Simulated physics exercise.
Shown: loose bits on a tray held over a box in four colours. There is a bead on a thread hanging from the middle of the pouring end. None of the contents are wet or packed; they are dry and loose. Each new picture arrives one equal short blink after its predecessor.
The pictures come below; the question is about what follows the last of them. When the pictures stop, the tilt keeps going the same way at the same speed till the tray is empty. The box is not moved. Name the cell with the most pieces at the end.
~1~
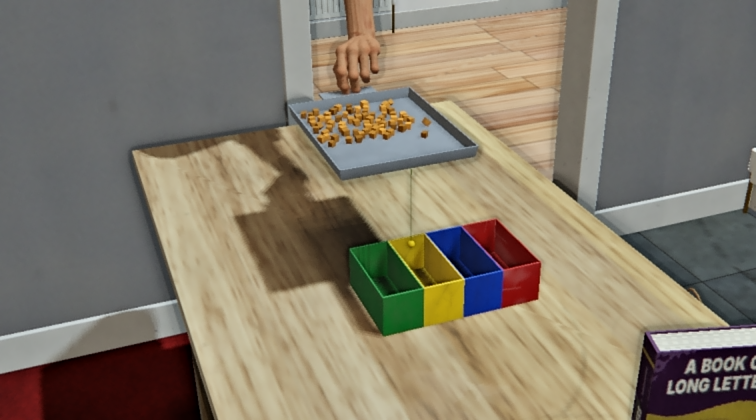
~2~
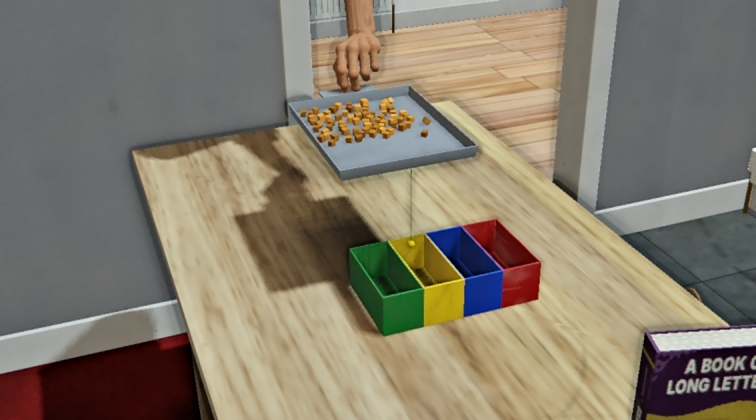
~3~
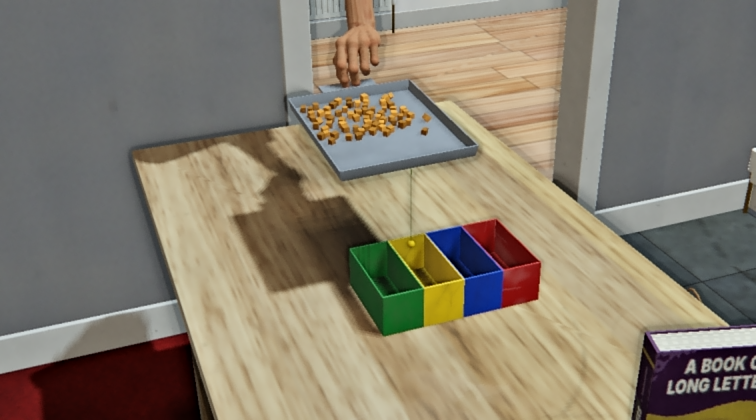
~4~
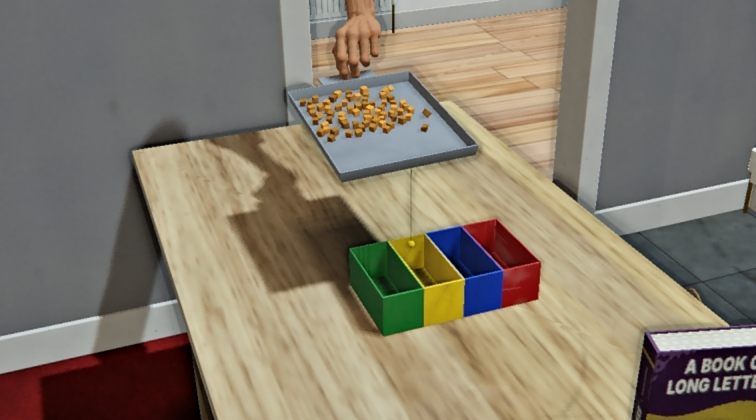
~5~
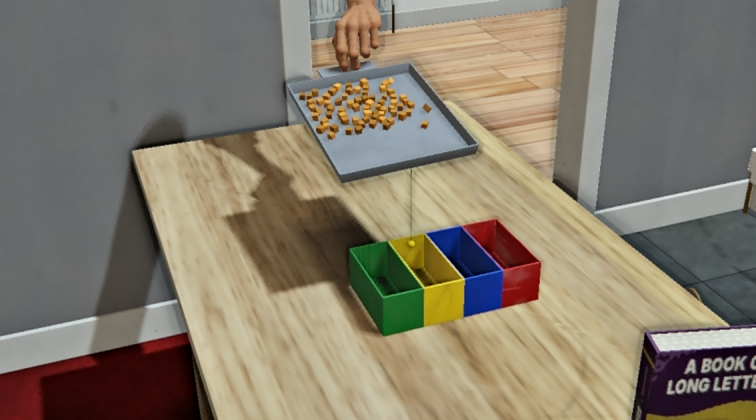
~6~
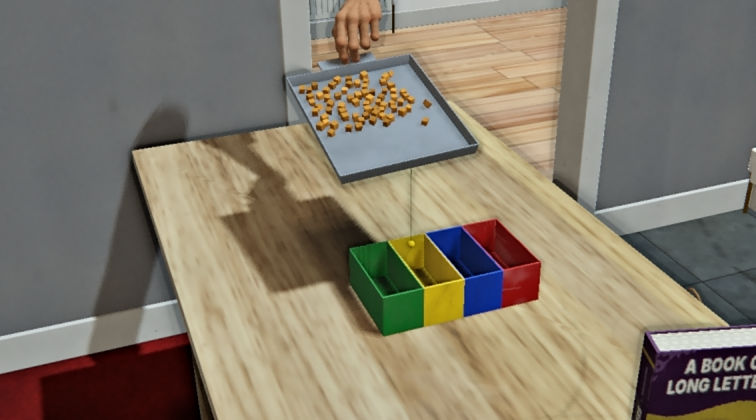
Green.
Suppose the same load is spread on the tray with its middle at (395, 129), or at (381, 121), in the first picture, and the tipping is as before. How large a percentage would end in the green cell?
About 30 % and 40 %.
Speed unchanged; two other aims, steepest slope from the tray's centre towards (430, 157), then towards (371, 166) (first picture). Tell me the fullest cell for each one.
First try: Blue; second try: The cell in green.
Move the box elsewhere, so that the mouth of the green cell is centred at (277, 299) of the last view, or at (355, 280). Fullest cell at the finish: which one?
Position one: That blue cell. Position two: The cell in green.
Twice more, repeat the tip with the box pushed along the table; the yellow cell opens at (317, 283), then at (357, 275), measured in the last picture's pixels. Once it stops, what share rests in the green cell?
It works out to 0 percent and then 10 percent.
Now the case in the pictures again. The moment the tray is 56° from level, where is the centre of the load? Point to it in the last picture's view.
In the last view, the load is centred near (371, 157).
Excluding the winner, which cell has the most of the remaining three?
That is that yellow cell.
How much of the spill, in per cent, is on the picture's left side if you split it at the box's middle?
That's about 100 per cent of the spill.
Shortly afterwards, tray tipped steeply; all but a few on the tray; only a few falling or outside the box.
Next, tray tipped right over; all but a few on the tray; only a few in the green cell; a little falling or outside the box.
Some moments later, tray tipped past a quarter turn; near a third in the green cell; near a quarter in the yellow cell; only a few in the blue cell; near half falling or outside the box.
In the end, tray tipped past a quarter turn; near a third in the green cell; near a quarter in the yellow cell; only a few in the blue cell; none at all in the red cell; near half outside the box.
